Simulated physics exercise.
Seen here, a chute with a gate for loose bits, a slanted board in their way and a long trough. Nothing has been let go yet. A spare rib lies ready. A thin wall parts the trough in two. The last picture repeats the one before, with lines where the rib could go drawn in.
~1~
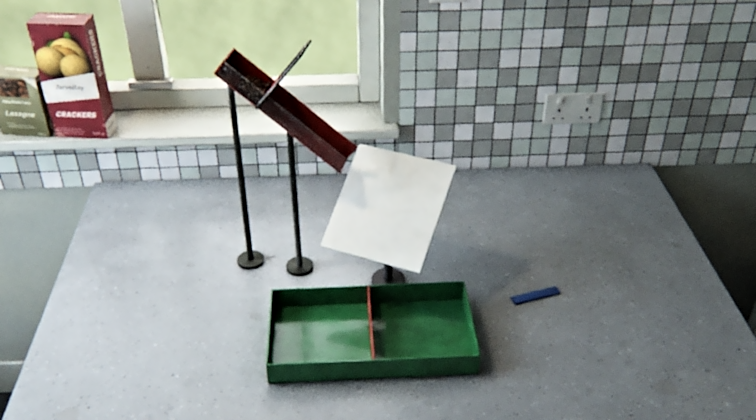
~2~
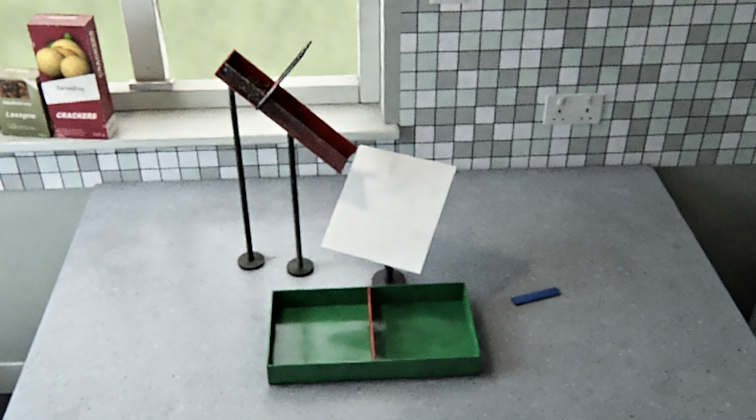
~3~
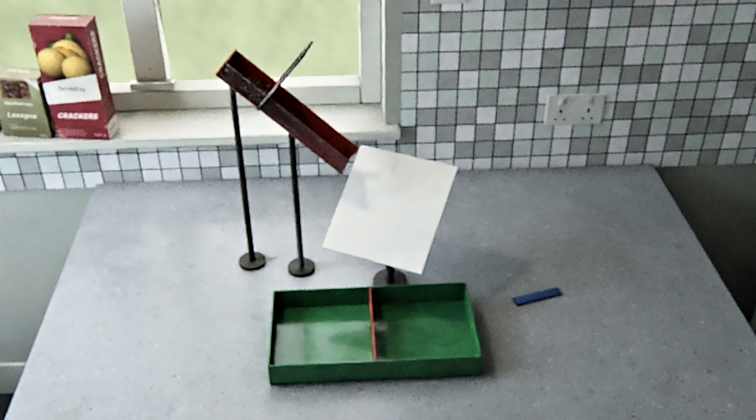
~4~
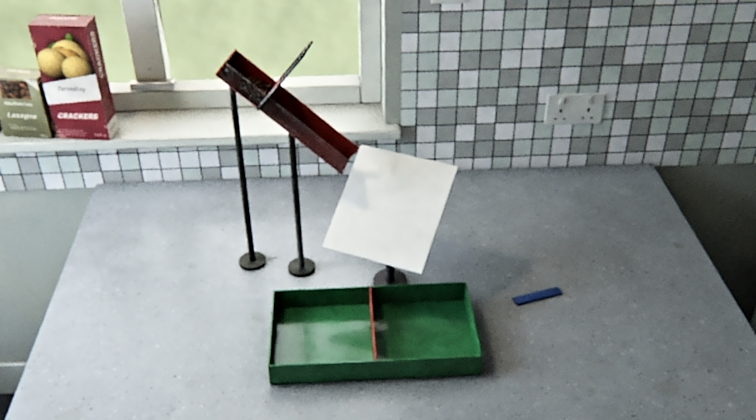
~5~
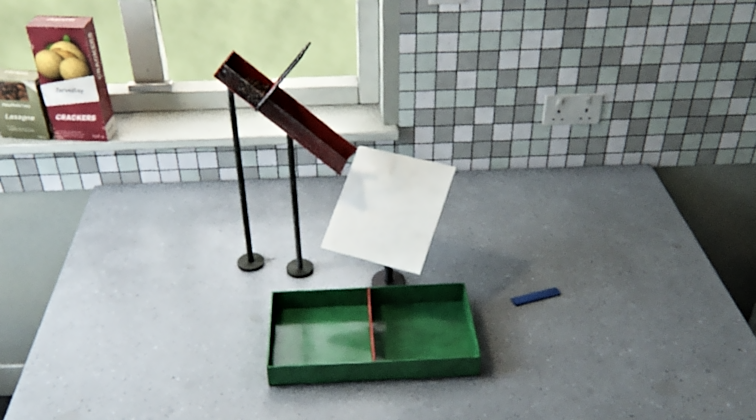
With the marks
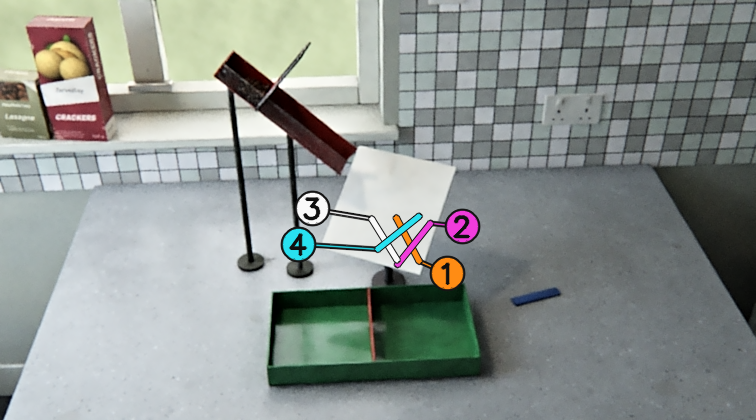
At the start, a dark red chute on thin black stands slopes down to the right toward a tilted white board, its gate shut across small dark bits. Below sits a green trough parted by a red wall, with a blue strip lying to the right. Throughout, nothing visibly moves.
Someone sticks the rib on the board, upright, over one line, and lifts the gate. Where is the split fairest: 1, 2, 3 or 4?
Take 2.
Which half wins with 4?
The left half.
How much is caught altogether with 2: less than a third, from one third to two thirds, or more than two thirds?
Line 2 gives more than two thirds.
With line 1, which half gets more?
The right half.
On the marked copy, line 1 from (396, 217) to (419, 261); line 2 from (430, 223) to (397, 264); line 3 from (371, 218) to (397, 259); line 4 from (419, 216) to (377, 249).
If 1 is chosen, of what is caught, about a quarter in the left half, most in the right.
If 2 is chosen, of what is caught, about two thirds in the left half, about a third in the right.
If 3 is chosen, of what is caught, a small part in the left half, nearly all in the right.
If 4 is chosen, of what is caught, most in the left half, a small part in the right.
